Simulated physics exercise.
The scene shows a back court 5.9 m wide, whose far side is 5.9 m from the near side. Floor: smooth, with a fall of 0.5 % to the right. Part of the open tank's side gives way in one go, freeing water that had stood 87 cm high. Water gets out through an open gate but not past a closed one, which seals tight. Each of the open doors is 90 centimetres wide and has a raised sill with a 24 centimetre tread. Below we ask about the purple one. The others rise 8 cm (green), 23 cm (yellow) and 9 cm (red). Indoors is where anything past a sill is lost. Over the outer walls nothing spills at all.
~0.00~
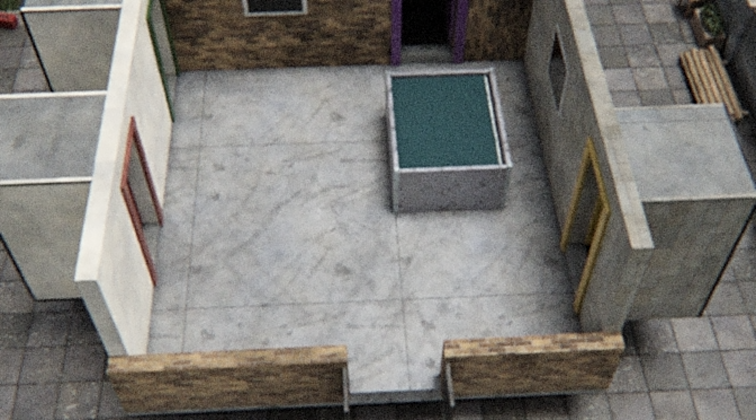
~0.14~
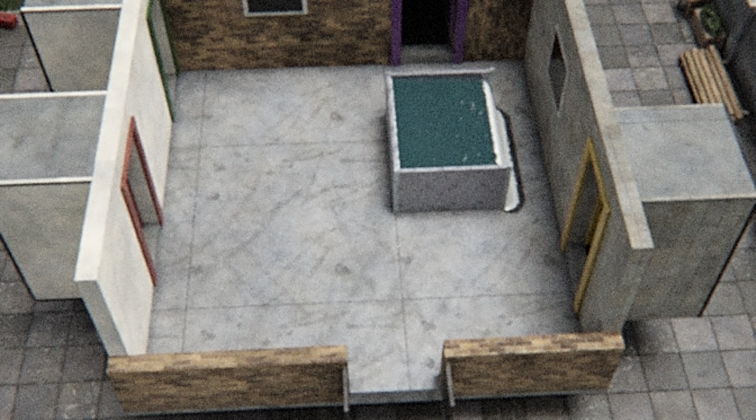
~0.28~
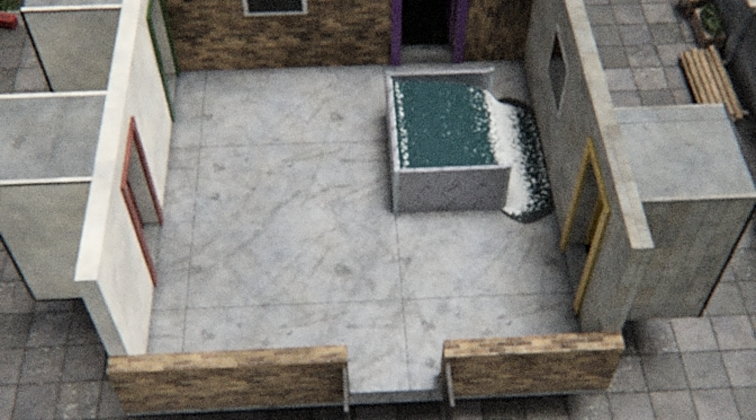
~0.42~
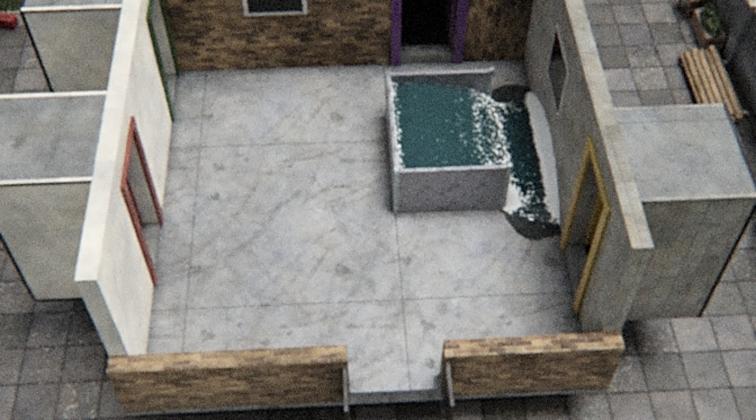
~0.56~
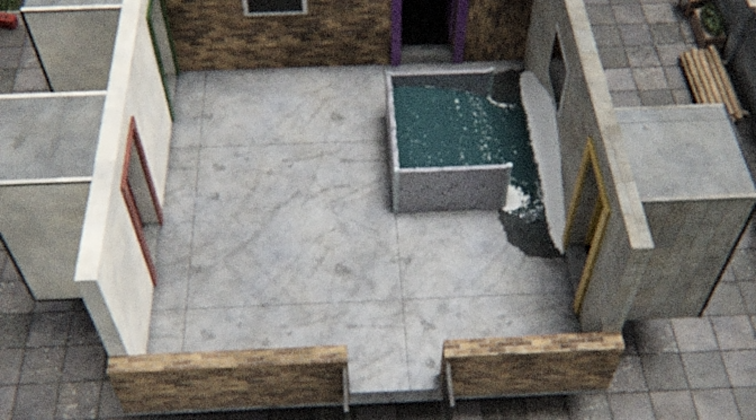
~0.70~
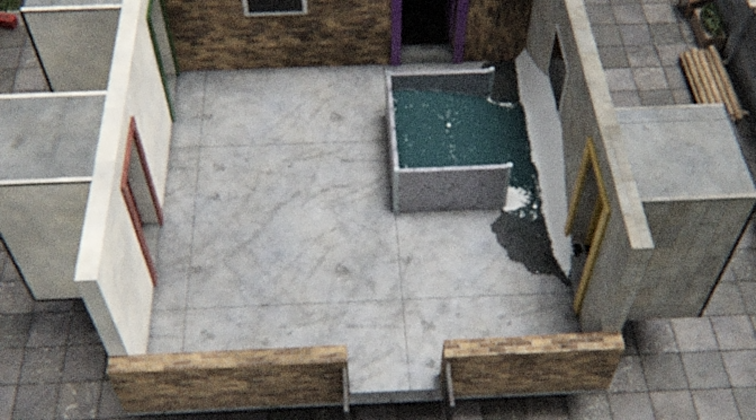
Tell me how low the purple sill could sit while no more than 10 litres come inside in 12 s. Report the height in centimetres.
At least 12 cm or so.
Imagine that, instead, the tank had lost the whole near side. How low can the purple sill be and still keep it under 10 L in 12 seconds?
It needs to be about 5.0 cm high.
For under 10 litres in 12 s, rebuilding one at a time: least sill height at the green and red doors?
You'd want some 16 cm at green and some 9.5 cm at red.
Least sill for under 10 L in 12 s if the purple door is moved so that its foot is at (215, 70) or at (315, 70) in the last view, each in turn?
9.5 and 6.5 cm.
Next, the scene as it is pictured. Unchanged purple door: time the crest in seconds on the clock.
Approximately 2.0 s.
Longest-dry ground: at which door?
Last comes the red one.
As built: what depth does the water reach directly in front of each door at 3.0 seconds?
Centimetres: Green = 15, purple = 13, yellow = 8, red = 0.
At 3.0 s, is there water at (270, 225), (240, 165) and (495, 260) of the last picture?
Status: Clear / submerged / submerged.
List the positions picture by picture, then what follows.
The first frame shows still water, 87 cm deep, in the open tank at (446, 122); the purple door at (429, 18) is dry.
In the second frame, the front is at (519, 204), 0.3 m from the gap at (494, 143); 0.5 m2 of floor is wet, 87 cm left at the back.
In the third frame, the gap is at (494, 146), the front 0.8 m out at (552, 190); the back of the open tank holds 79 cm.
In the fourth frame, water pours out at (494, 148) and has run 0.9 m, to (530, 92); about 24 cm deep outside, 75 cm at the back.
In the fifth frame, the gap is at (494, 149), the front 1.3 m out at (526, 72); the back of the open tank holds 71 cm.
In the sixth frame, water pours out at (494, 149) and has run 1.6 m, to (571, 282); about 31 cm deep outside, 64 cm at the back; 1.2 m in a straight line remain to the purple door at (429, 18).
After 1.4 s water covers 20 % of the floor, deepest (62 cm) near (518, 65); 10 cm at the purple door, 0 litres in over its 20 cm sill.
After 3.0 s water covers 60 % of the floor, deepest (24 cm) near (567, 366); 13 cm at the purple door, 0 litres in over its 20 cm sill.
After 12.0 s water covers 95 % of the floor, deepest (11 cm) near (551, 225); 8 cm at the purple door, 1 litre in over its 20 cm sill.
At the purple door as built, the water arrived by 1.2 s and peaked near 17 cm at 2.0 s.
Run again over the same 12 s with other heights there, 16 litres in over 10.5 cm, 5 litres over 14.5 cm. The limit of 10 litres is kept from about 12 cm up.
